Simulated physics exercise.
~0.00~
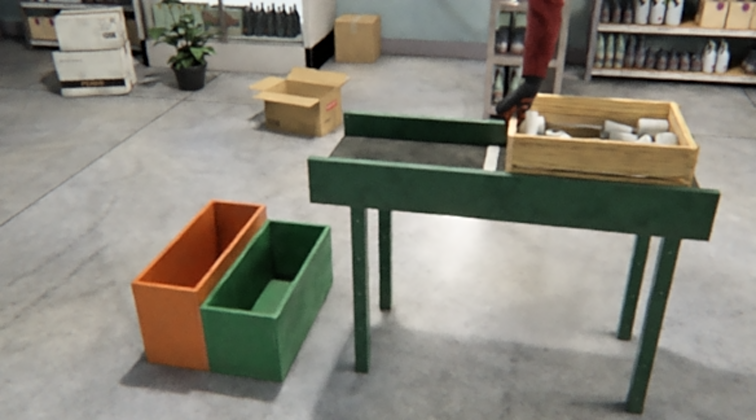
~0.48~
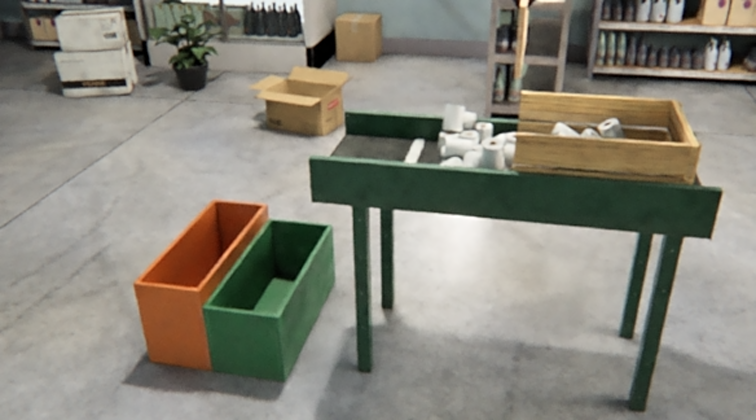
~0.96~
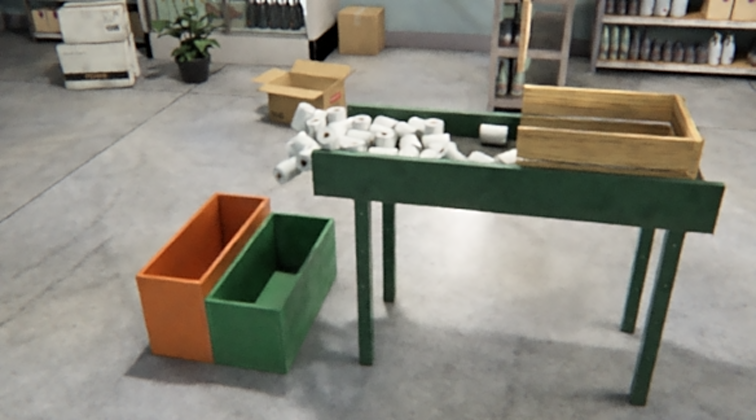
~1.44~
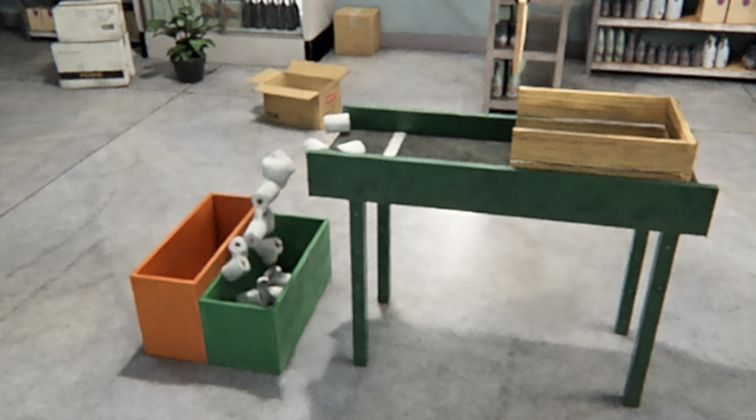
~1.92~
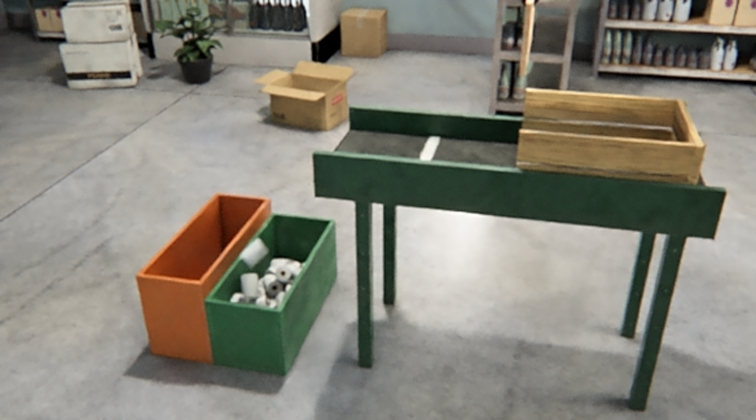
The video shows a gloved hand at a wooden pen of white paper rolls on a green belt table, then the rolls spreading leftward along the belt and tumbling off its end, with a pile of them finally resting in the green tub beside an orange bin.
